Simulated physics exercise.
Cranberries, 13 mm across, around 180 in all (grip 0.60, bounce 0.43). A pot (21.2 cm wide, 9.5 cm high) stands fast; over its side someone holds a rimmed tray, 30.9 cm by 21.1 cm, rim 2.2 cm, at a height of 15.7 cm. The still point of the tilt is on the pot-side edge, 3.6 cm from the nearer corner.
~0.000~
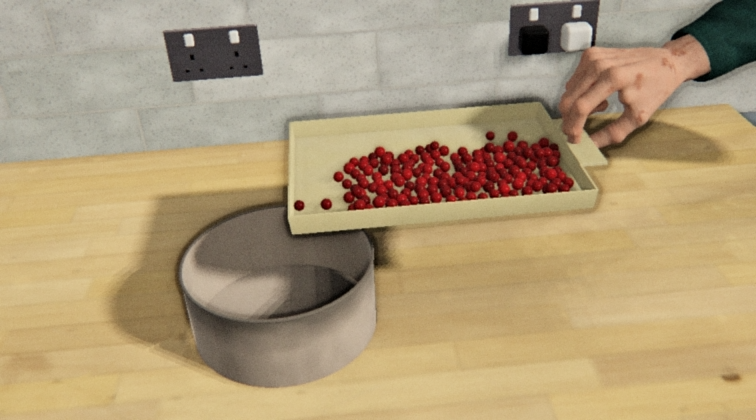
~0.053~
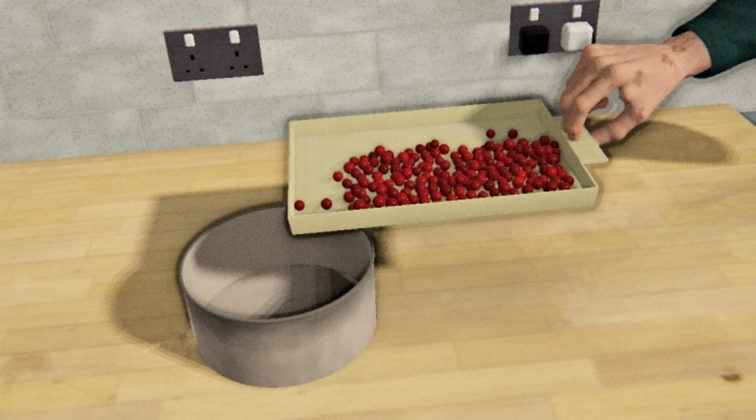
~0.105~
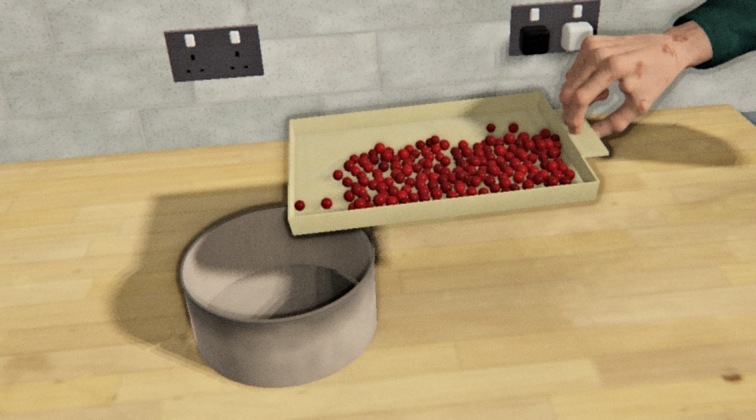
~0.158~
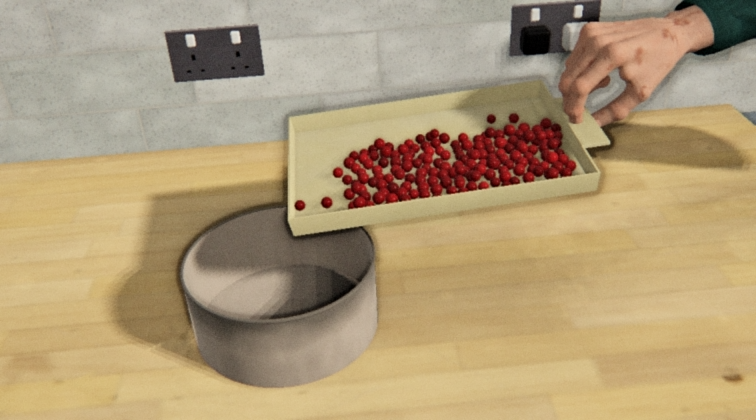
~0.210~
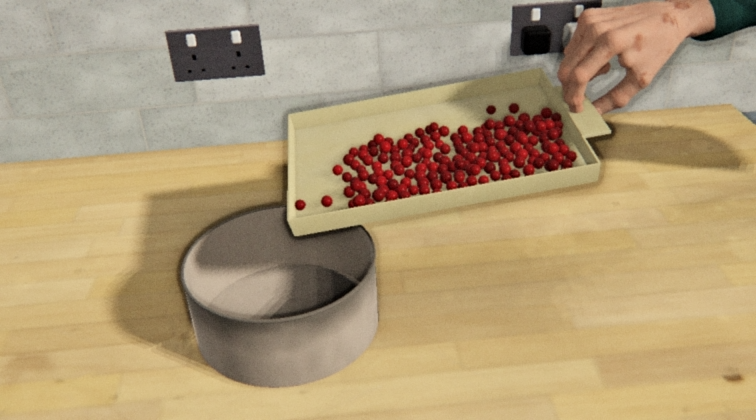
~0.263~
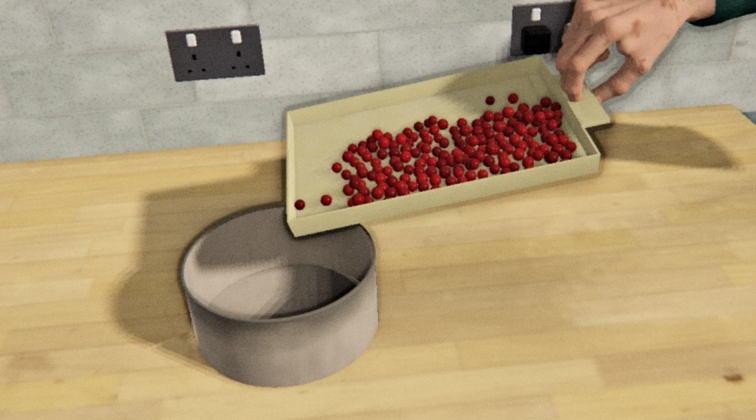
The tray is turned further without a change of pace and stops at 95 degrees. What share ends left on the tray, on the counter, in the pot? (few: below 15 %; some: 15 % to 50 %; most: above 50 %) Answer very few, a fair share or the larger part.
Tray very few, counter very few, pot the larger part.
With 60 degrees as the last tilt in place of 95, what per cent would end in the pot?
Then about 5 per cent.
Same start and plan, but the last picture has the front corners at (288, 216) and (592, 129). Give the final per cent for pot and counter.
Pot 70, counter 30.
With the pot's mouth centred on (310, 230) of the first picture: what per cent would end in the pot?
About 15 per cent.
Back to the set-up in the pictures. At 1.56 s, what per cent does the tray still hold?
Some 95 per cent of the load.
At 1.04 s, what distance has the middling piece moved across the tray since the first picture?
Some 5 cm.
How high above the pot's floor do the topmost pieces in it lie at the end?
About 4.0 cm.
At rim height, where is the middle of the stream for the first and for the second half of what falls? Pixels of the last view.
First near (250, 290), later near (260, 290).
After 1.04 s, tilt 50 degrees; the tray holds 100 %, the pot 0 %.
After 1.56 s, tilt 76 degrees; the tray holds 95 %, the pot 5 %.
After 2.14 s, tilt 95 degrees; the tray holds 15 %, the pot 80 %.
By 2.9 s all is still; tray 0 %, counter 0 %, pot 95 %.
